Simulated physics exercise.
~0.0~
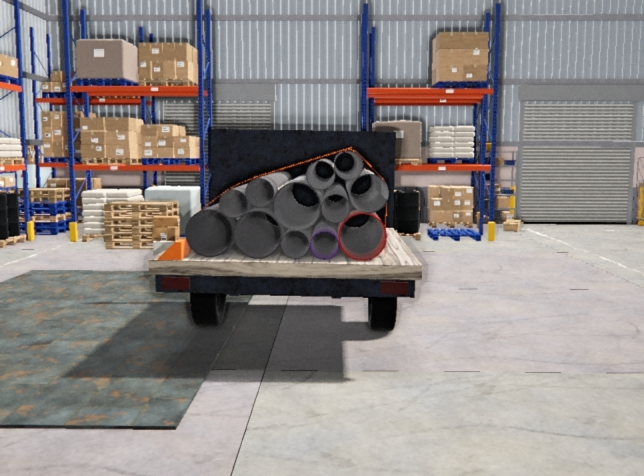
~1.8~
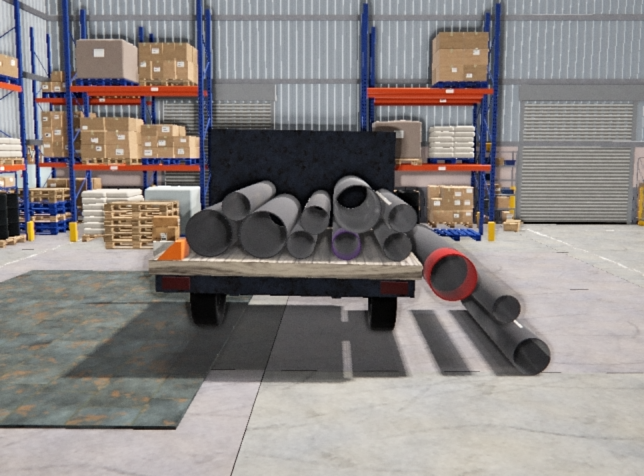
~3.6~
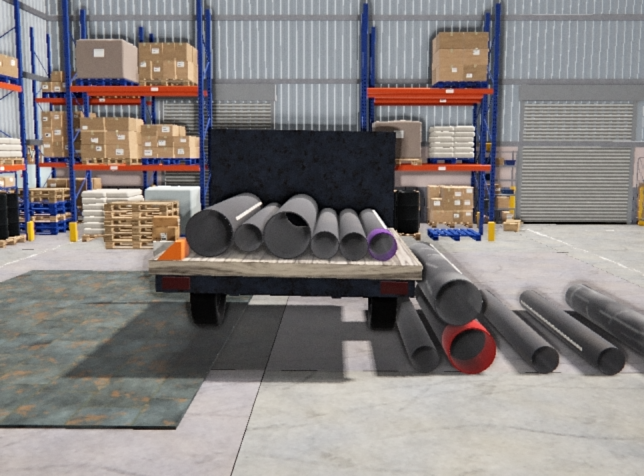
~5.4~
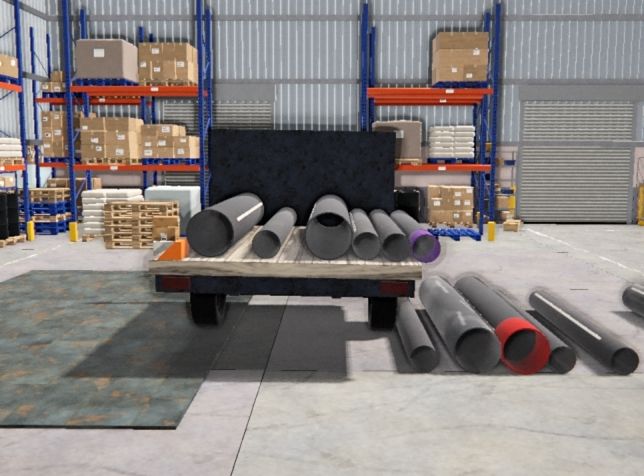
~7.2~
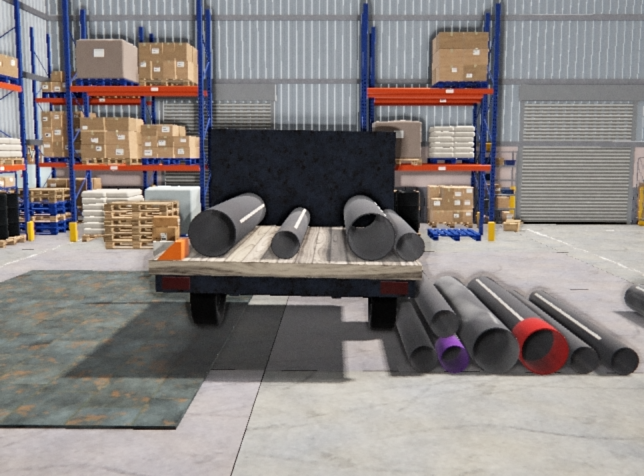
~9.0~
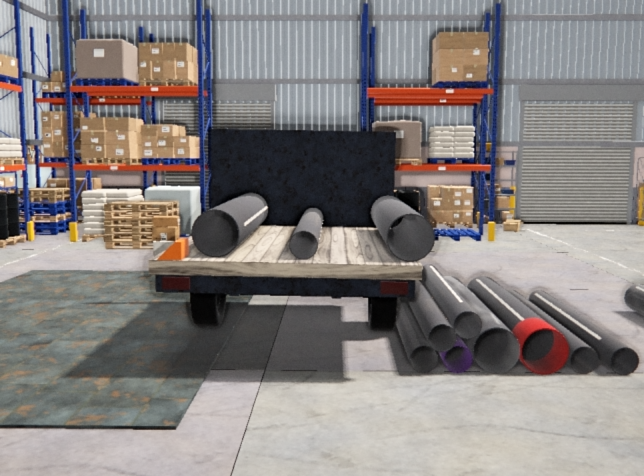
A trailer's stacked pipes roll off the right side, purple and red included, leaving three aboard.
